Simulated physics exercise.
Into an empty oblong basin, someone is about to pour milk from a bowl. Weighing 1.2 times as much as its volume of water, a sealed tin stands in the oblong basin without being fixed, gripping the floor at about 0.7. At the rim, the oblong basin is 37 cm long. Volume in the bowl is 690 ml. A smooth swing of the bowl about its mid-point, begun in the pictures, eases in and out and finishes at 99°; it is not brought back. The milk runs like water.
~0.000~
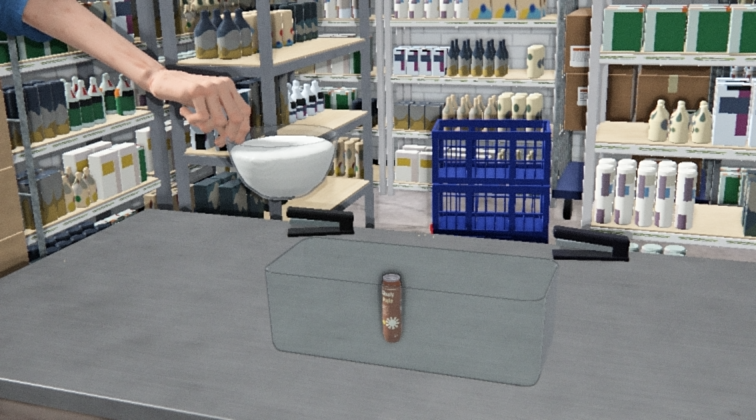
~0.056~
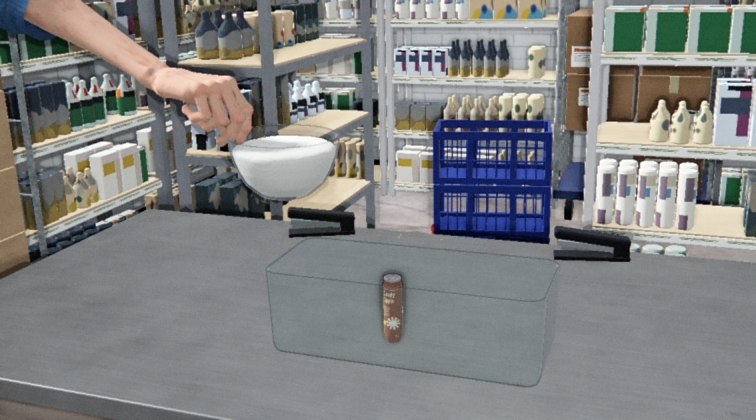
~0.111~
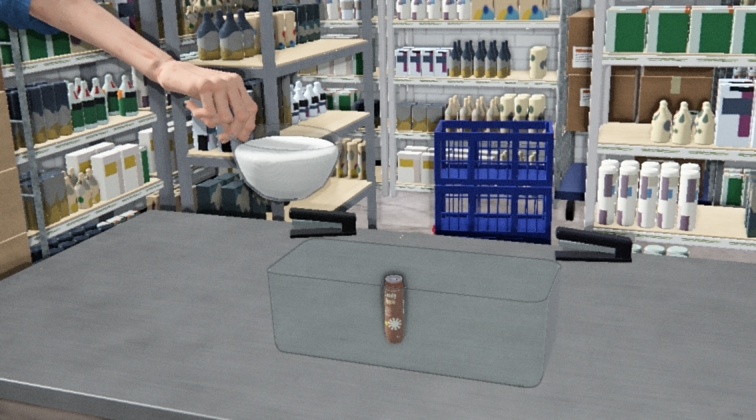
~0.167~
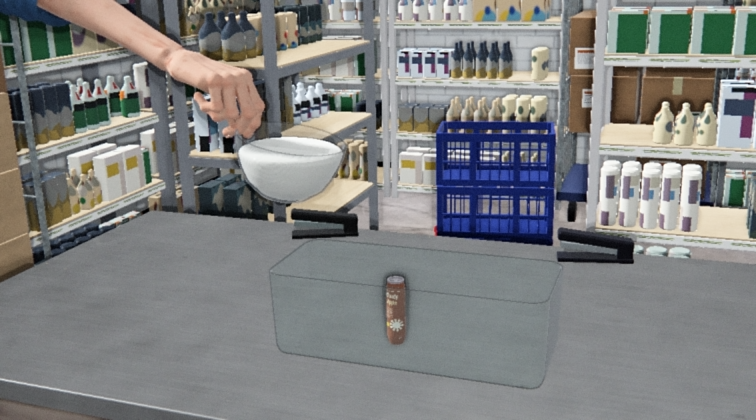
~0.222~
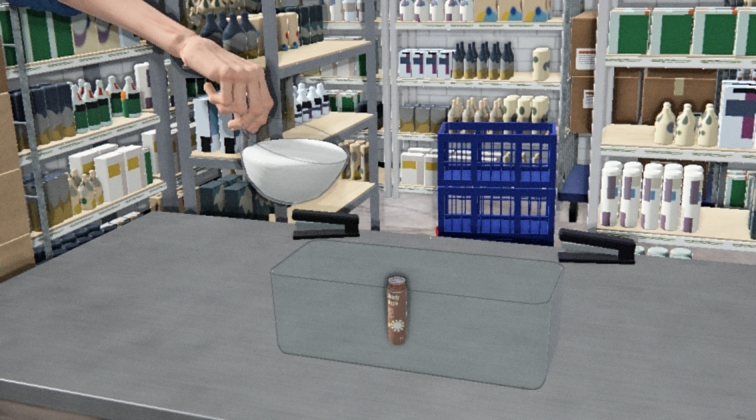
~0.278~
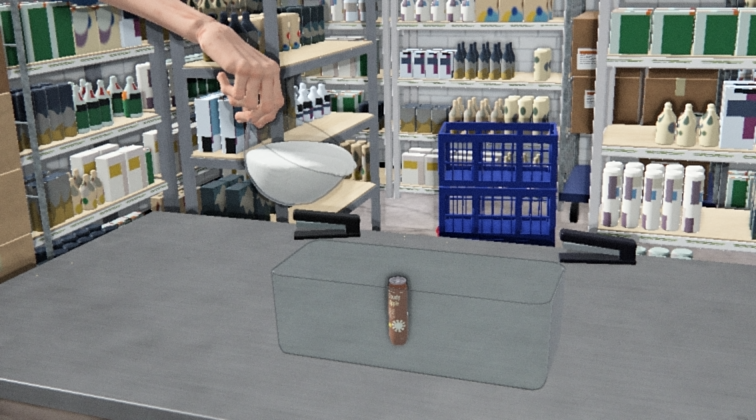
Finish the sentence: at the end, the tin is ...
Lying on its side.
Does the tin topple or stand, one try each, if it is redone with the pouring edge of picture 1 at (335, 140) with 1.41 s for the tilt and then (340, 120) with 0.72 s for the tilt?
Trial 1 - tin stays standing; trial 2 - tin tips.
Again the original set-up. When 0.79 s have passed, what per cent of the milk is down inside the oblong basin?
Near 94 per cent of the total.
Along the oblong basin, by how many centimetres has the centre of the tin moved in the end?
Roughly 7.0 cm.
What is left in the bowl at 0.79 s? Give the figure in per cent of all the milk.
Around 1 in a hundred.
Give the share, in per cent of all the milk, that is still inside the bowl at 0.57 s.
Close to 28 in a hundred.
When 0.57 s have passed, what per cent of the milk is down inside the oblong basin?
Near 38 in a hundred.
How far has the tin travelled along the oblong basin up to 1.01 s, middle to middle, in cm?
Centre to centre, close to 7 cm.
After 0.57 s the tilt is 85° and 27 per cent is still to pour; the tin stands where it began.
After 0.79 s the tilt is 99° and 1 per cent is still to pour; the tin leans 9°.
After 1.01 s the tilt is 99° and 0 per cent is still to pour; the tin lies on its side.
After 1.26 s the tilt is 99° and 0 per cent is still to pour; the tin lies on its side.
In the end the tin lies on its side.
